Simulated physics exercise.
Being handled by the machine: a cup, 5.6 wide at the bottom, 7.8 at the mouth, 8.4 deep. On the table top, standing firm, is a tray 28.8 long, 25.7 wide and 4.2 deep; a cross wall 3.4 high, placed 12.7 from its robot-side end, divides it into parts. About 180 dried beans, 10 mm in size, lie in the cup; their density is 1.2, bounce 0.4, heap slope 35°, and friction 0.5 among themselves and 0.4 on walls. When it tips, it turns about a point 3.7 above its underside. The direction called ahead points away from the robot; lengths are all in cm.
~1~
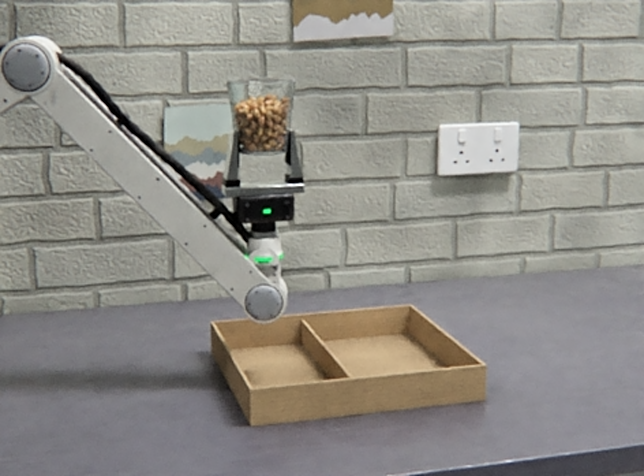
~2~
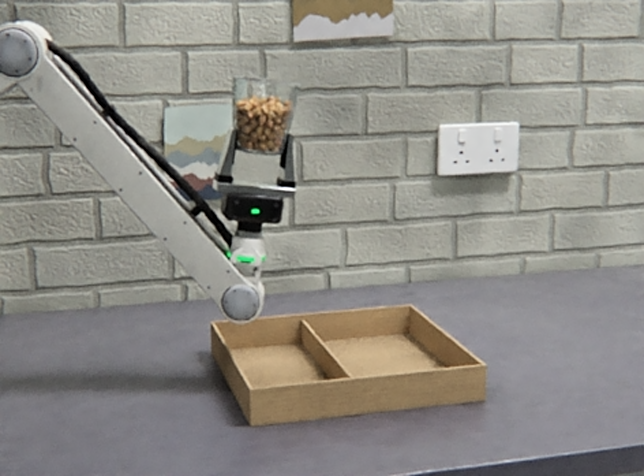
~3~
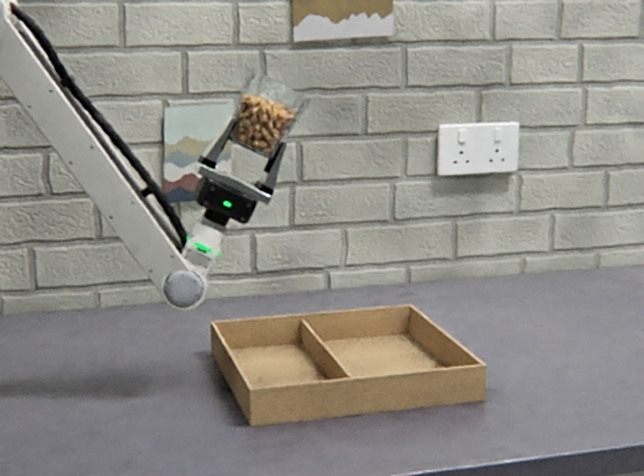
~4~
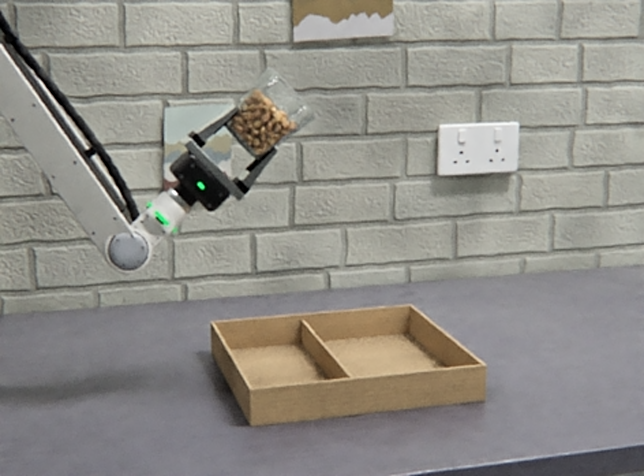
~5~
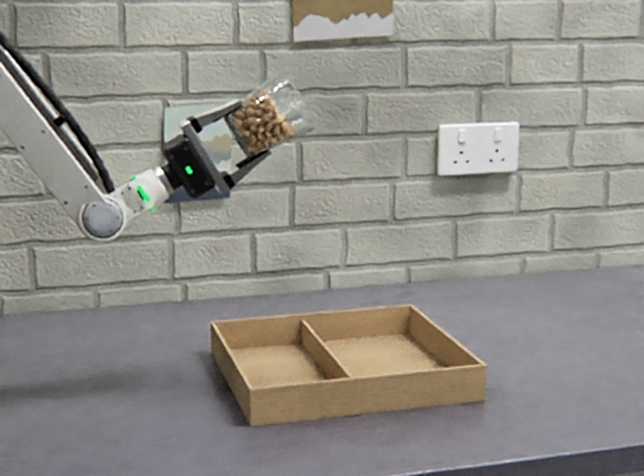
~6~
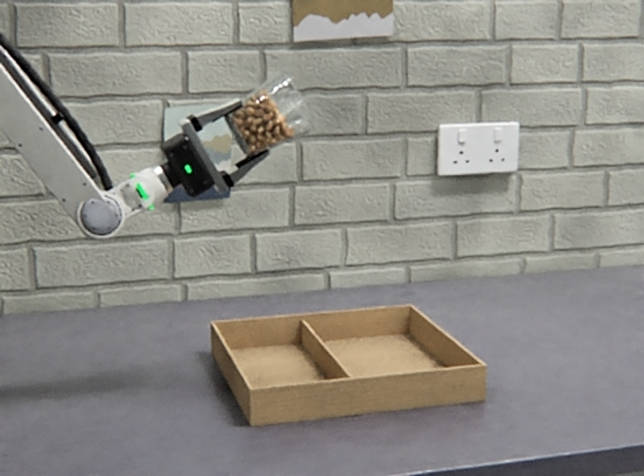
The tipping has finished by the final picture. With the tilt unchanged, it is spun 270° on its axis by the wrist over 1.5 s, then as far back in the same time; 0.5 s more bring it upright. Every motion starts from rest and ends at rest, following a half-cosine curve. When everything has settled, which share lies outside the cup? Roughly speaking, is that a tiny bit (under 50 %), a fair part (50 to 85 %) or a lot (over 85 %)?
I'd say a tiny bit, under 50 %.
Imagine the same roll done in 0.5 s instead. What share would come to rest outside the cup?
Then about 0 per cent.
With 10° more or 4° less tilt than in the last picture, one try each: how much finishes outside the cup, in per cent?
About 20 and 0 per cent.
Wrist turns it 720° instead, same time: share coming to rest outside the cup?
Then roughly 5 per cent.
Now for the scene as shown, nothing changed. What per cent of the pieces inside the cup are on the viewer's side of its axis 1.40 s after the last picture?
Front-half share of contents: Approx. 45 per cent.
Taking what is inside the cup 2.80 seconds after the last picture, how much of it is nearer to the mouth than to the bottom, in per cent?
I reckon roughly 35 per cent.
Then, 1.40 s after the last picture, tipped 62°, highest piece 37 above the table; 176 in the cup.
Then, 2.80 s after the last picture, tipped 62°, highest piece 36 above the table; 172 in the cup, 1 in the far-side part, 3 in flight or on a rim.
Then, 3.70 s after the last picture, upright, highest piece 38 above the table; 172 in the cup, 4 in the far-side part.
Then, 4.40 s after the last picture, upright, highest piece 38 above the table; 172 in the cup, 4 in the far-side part.
Final count, 172 in the cup, 4 in the far-side part. That is 2 % outside the cup.
